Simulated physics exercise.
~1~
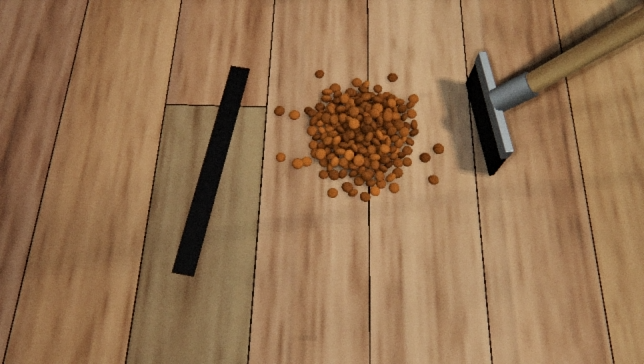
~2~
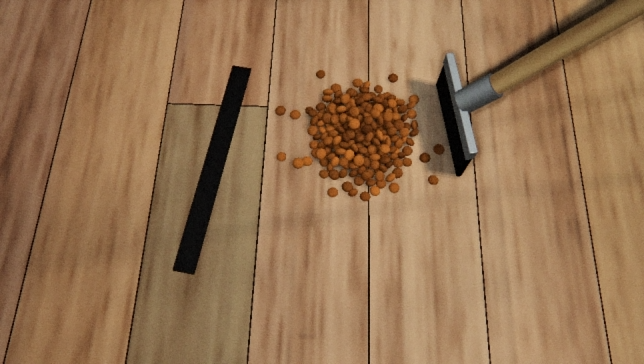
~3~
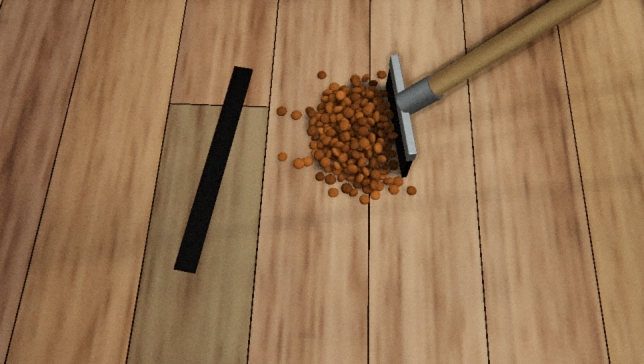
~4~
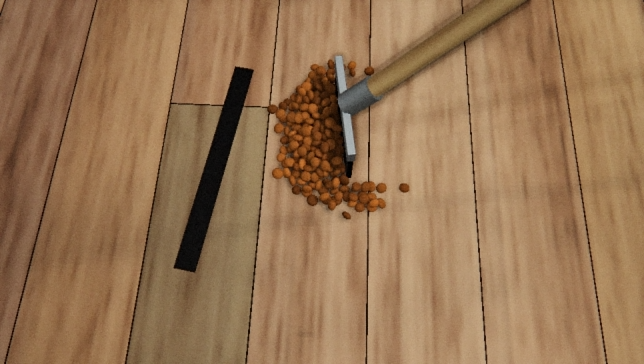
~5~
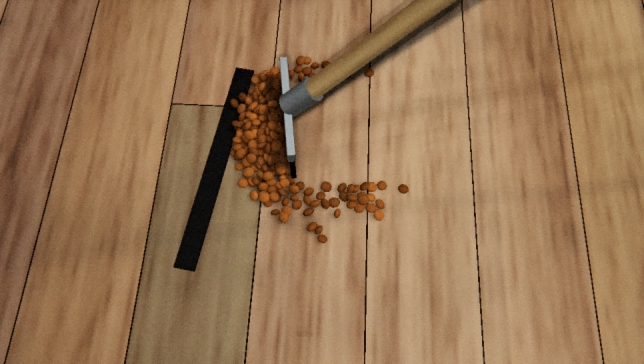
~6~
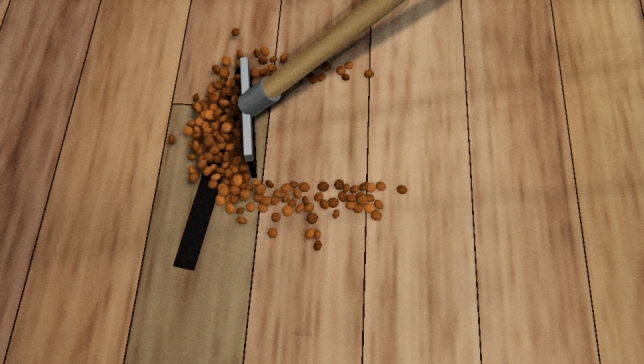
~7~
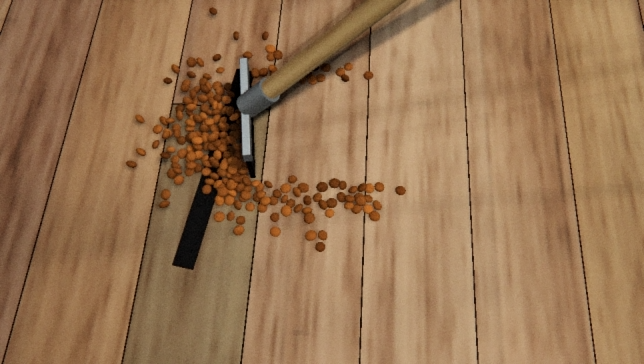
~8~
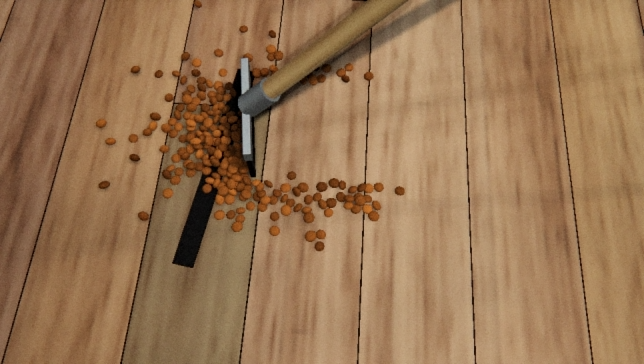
A squeegee pushes a pile of brown kibble left onto a black strip, scattering pieces beyond.
